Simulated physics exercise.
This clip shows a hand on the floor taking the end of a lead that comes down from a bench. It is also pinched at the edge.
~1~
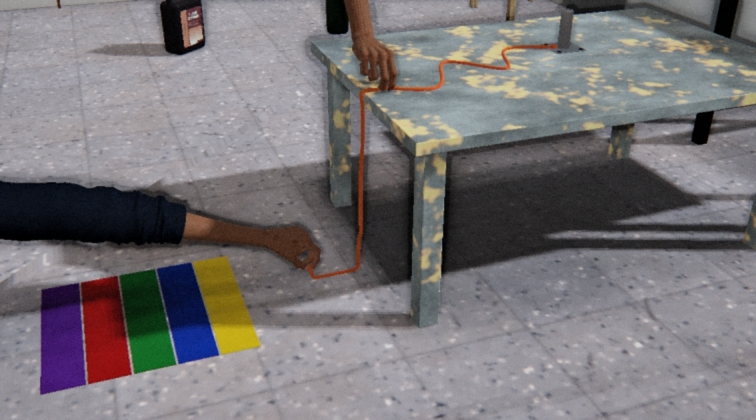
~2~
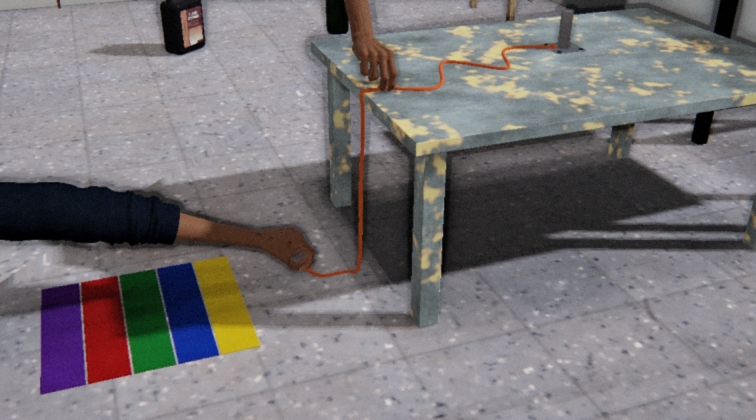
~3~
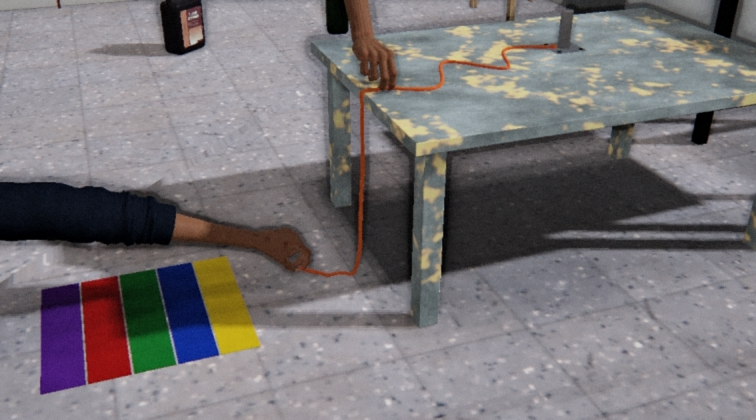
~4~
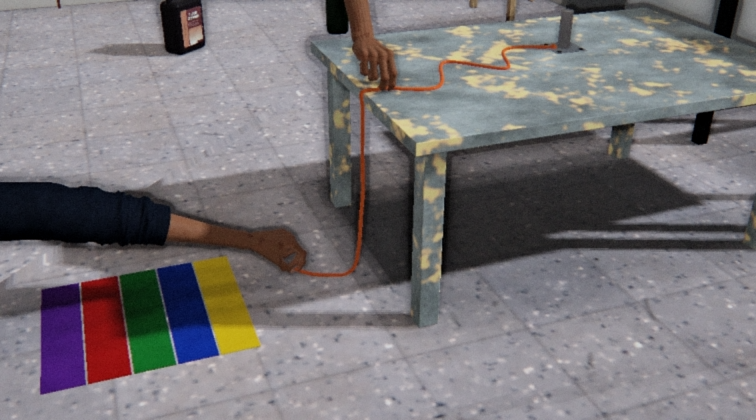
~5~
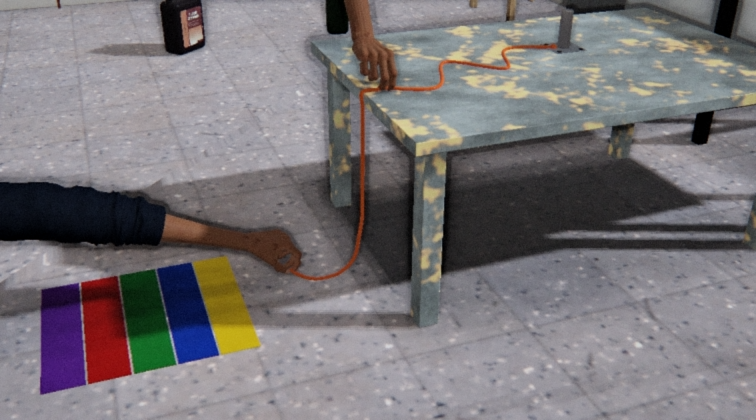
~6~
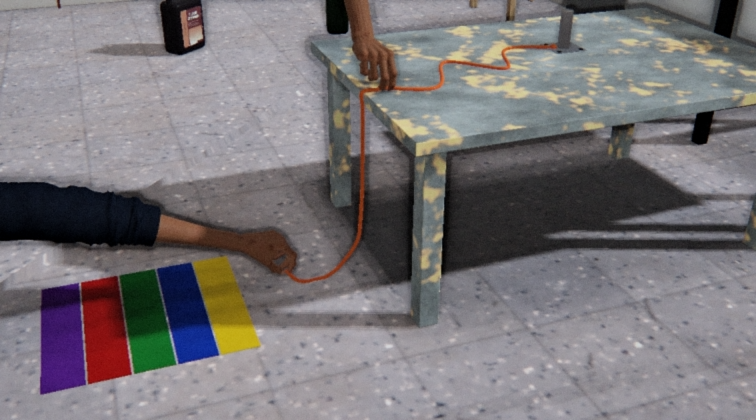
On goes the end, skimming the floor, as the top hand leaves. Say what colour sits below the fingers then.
It is purple.
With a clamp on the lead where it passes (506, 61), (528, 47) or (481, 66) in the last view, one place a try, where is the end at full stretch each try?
Near (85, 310), (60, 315) and (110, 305).
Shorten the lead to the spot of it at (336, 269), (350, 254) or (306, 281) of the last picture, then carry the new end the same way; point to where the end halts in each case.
Case by case: Close to (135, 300), (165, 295) and (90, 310).
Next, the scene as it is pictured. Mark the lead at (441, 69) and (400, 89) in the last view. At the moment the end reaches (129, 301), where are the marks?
The first one ends up at (385, 79) and the second one at (341, 146).
Soon after, end near (129, 301); over green.
After that, end near (80, 310); over red.
At the stop, end near (53, 315); over purple. It gets as far as the purple strip.
